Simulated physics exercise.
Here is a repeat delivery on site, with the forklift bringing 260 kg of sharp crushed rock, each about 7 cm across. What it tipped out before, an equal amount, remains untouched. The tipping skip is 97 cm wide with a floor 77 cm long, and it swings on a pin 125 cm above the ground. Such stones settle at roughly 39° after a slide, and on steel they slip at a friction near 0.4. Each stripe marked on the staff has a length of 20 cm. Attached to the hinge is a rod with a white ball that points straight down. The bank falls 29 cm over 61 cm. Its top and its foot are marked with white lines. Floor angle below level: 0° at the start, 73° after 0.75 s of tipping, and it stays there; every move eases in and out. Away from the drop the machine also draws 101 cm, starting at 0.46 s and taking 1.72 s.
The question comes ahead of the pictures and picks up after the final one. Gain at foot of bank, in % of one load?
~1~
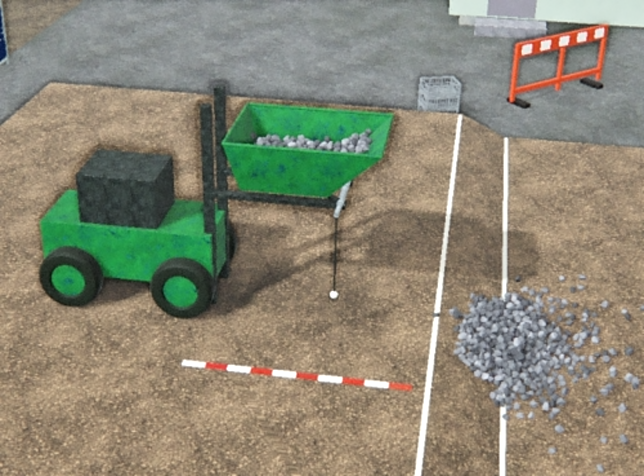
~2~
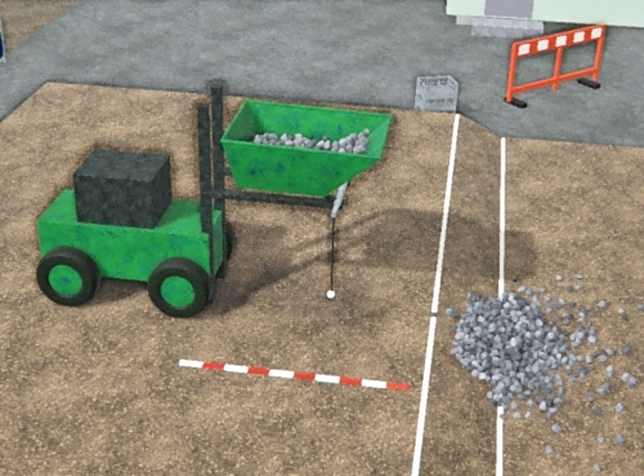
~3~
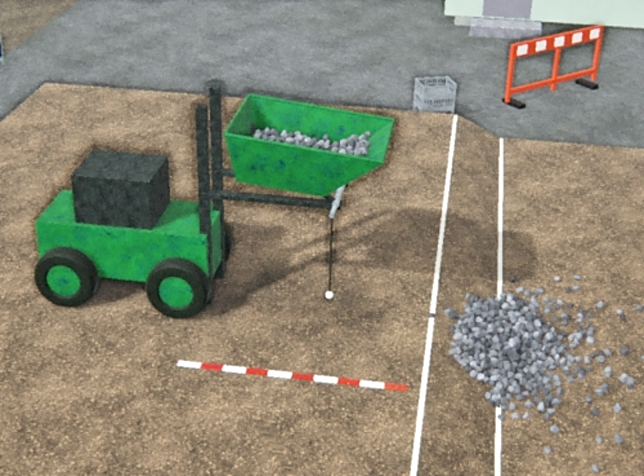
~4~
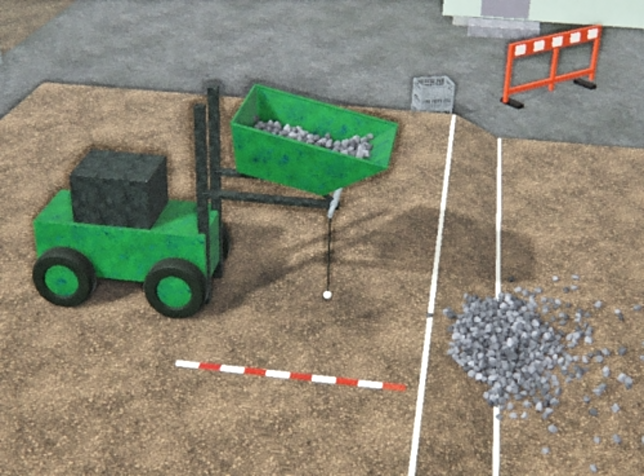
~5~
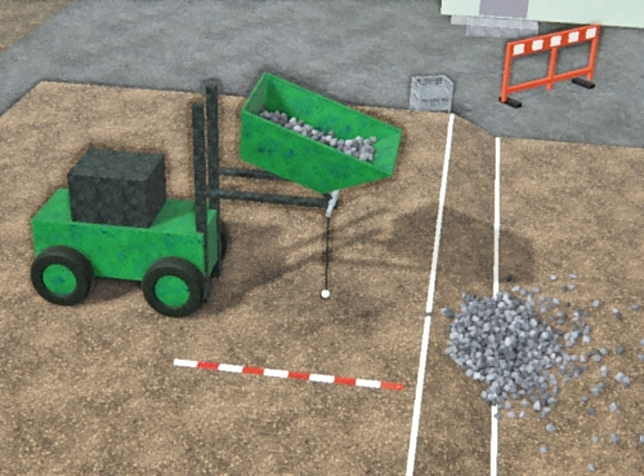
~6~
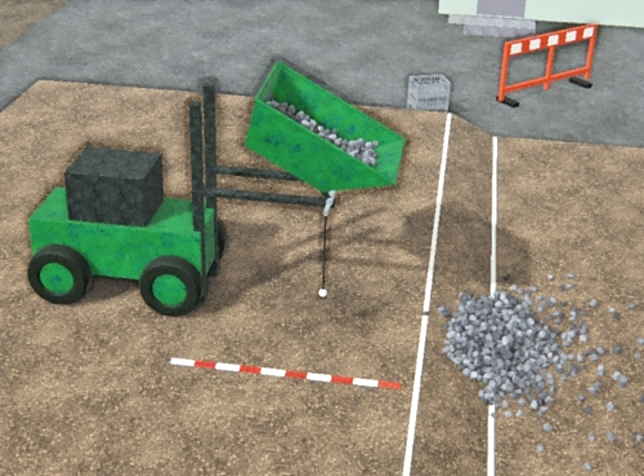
Close to 26 parts in a hundred.
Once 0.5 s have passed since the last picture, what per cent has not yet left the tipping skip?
About 90 percent is still in there.
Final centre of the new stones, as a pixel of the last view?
The centre sits about (453, 320).
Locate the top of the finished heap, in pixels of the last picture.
In the last view, close to (414, 304).
Then, 0.2 s after the last picture the floor is at 61°; in per cent of one load, 100 in the tipping skip, 34 on the top or the slope, 66 at the foot of the bank; the foremost stones are past the picture's edge.
Then, 0.5 s after the last picture the floor is at 73°; in per cent of one load, 89 in the tipping skip, 45 on the top or the slope, 66 at the foot of the bank; the foremost stones are past the picture's edge.
Then, 2.3 s after the last picture the floor is at 73°; in per cent of one load, 0 in the tipping skip, 108 on the top or the slope, 92 at the foot of the bank; the foremost stones are past the picture's edge.
Then, 4.8 s after the last picture the floor is at 73°; in per cent of one load, 0 in the tipping skip, 108 on the top or the slope, 92 at the foot of the bank; the foremost stones are past the picture's edge. Net gain at the foot of the bank, 26.
